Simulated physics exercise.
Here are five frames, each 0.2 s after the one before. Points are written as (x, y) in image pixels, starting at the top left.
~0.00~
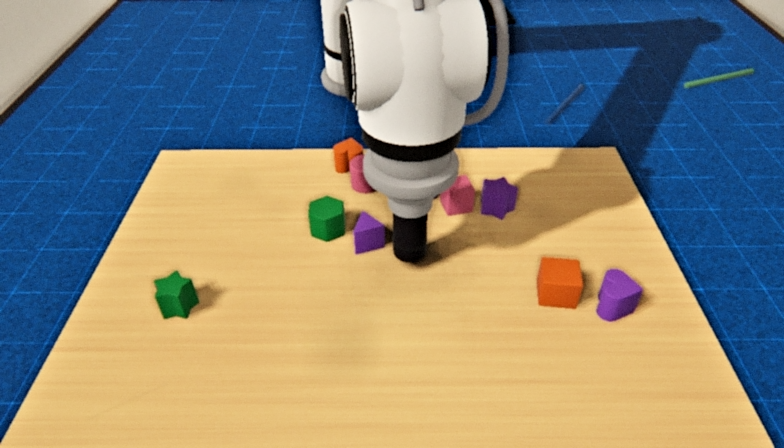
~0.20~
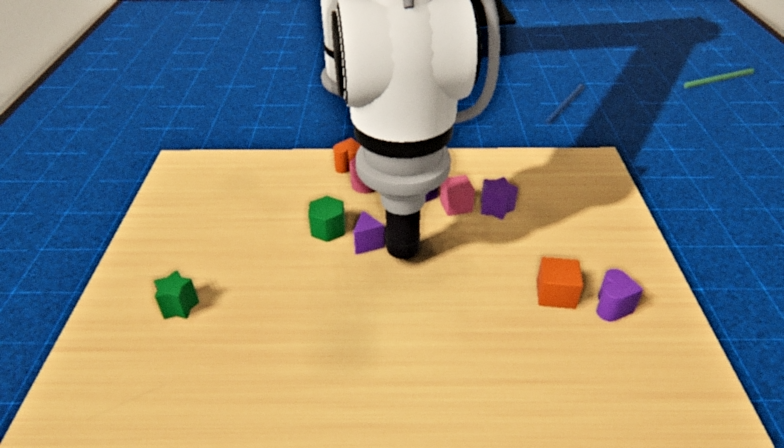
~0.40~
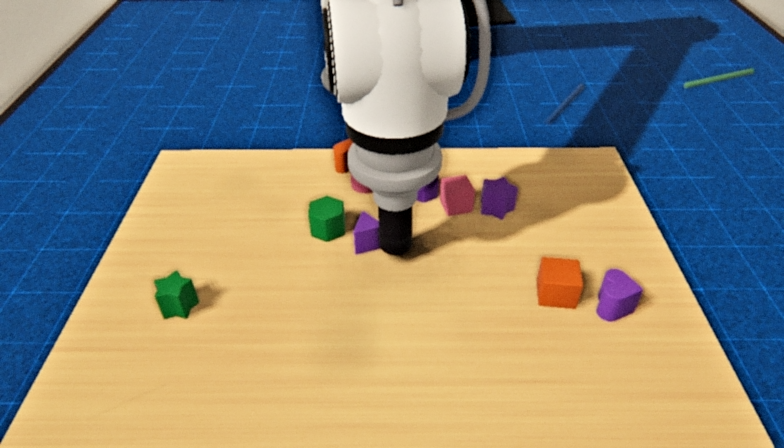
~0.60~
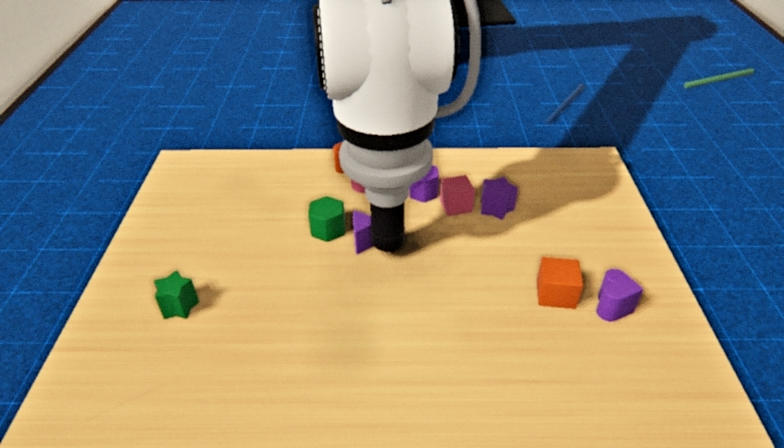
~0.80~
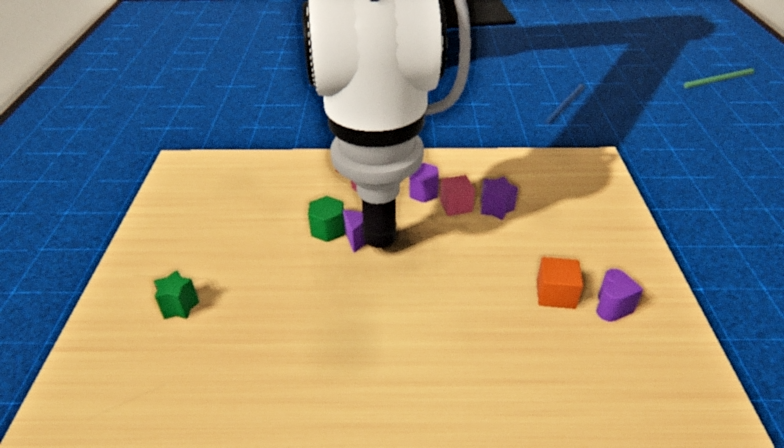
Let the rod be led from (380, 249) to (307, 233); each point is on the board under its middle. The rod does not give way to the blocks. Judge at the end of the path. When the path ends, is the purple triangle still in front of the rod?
No, that is not what happens.
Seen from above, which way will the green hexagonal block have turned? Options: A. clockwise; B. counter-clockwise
It's B.
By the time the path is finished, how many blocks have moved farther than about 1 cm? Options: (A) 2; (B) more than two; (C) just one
That would be A.
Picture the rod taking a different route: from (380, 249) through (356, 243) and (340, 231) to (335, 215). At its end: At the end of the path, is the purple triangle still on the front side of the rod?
It seems so.
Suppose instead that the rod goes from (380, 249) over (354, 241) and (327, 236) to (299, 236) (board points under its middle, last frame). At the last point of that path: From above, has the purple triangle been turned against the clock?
No, it doesn't check out.
On the path given first. Halfway along, rod (341, 230); green hexagonal block (312, 199), turned 50° anticlockwise; purple triangle (337, 201), turned 30° clockwise.
At the end, rod (305, 222); green hexagonal block (299, 190), turned 45° anticlockwise; purple triangle (333, 197), turned 60° clockwise.
